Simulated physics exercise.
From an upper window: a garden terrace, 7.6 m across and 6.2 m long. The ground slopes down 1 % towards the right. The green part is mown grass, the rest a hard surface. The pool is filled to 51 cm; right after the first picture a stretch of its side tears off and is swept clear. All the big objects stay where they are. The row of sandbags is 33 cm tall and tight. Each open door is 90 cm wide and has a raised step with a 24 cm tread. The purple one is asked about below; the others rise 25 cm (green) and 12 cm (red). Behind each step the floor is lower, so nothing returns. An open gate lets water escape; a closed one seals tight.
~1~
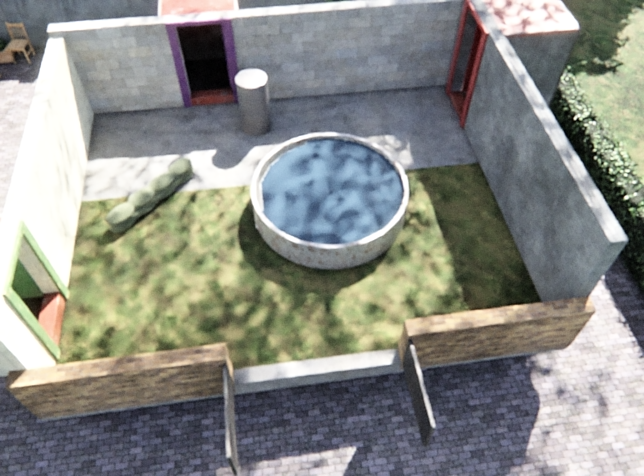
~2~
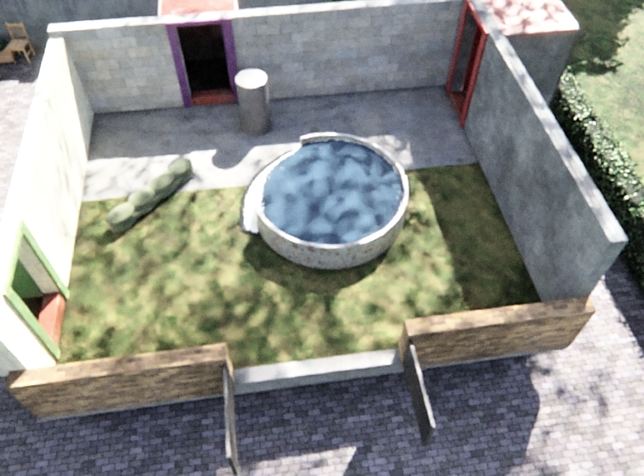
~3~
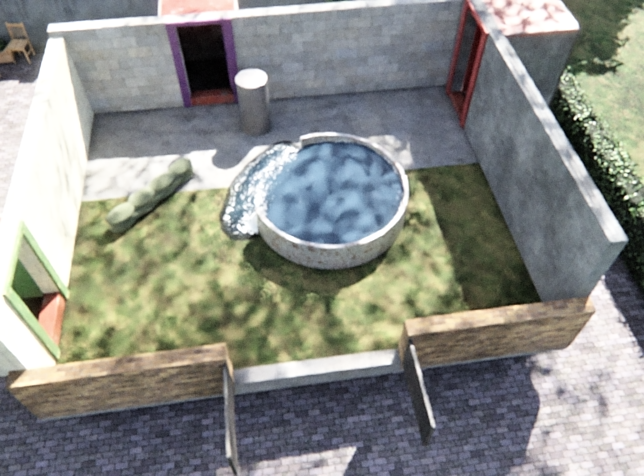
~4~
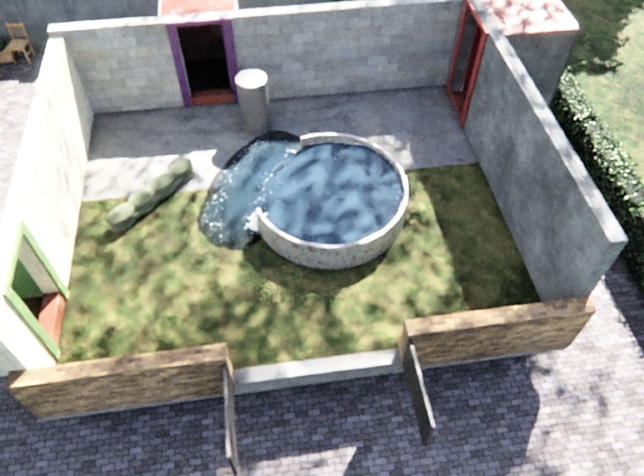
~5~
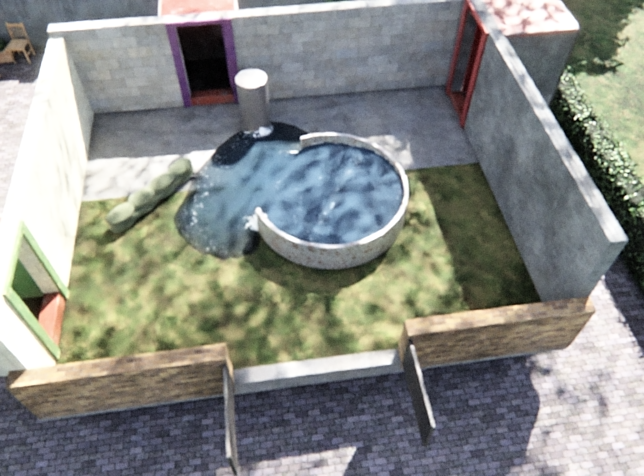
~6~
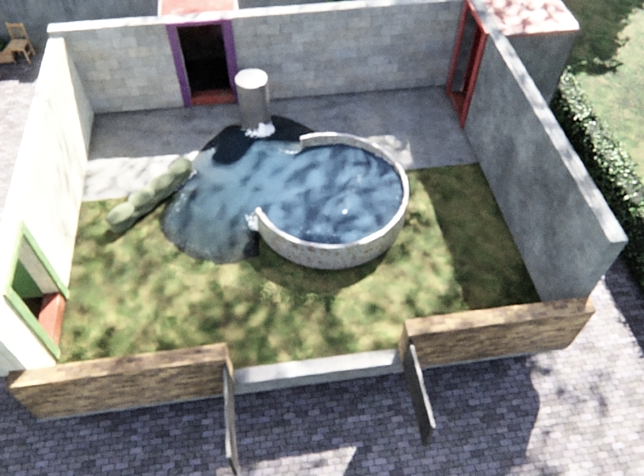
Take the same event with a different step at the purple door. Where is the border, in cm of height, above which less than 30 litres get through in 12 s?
It would have to be roughly 13.5 cm high.
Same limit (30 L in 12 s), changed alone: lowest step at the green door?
Roughly 6.0 cm at green.
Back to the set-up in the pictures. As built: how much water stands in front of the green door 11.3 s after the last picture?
About 4.5 cm.
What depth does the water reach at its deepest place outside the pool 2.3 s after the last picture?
About 32 cm.
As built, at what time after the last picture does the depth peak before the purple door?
At about 2.0 s.
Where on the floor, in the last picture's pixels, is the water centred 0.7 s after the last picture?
At about (294, 196).
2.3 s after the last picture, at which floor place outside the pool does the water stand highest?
Around (112, 114).
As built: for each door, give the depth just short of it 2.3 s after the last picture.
Depths in cm: Green 6, red 0, purple 17.
Then, 0.7 s after the last picture water covers 20 % of the floor, deepest (31 cm) near (200, 180); 3 cm at the purple door, 0 litres in over its 19 cm step.
Then, 2.3 s after the last picture water covers 40 % of the floor, deepest (32 cm) near (112, 114); 17 cm at the purple door, 1 litre in over its 19 cm step.
Then, 11.3 s after the last picture water covers 95 % of the floor, deepest (9 cm) near (446, 92); 6 cm at the purple door, 6 litres in over its 19 cm step.
At the purple door as built, the water peaked near 18 cm, 2.1 s after the last picture.
With a step of 11 cm, 58 litres would have come in within the 12 s; with 15 cm, 21 litres. So under 30 litres takes about 13.5 cm.
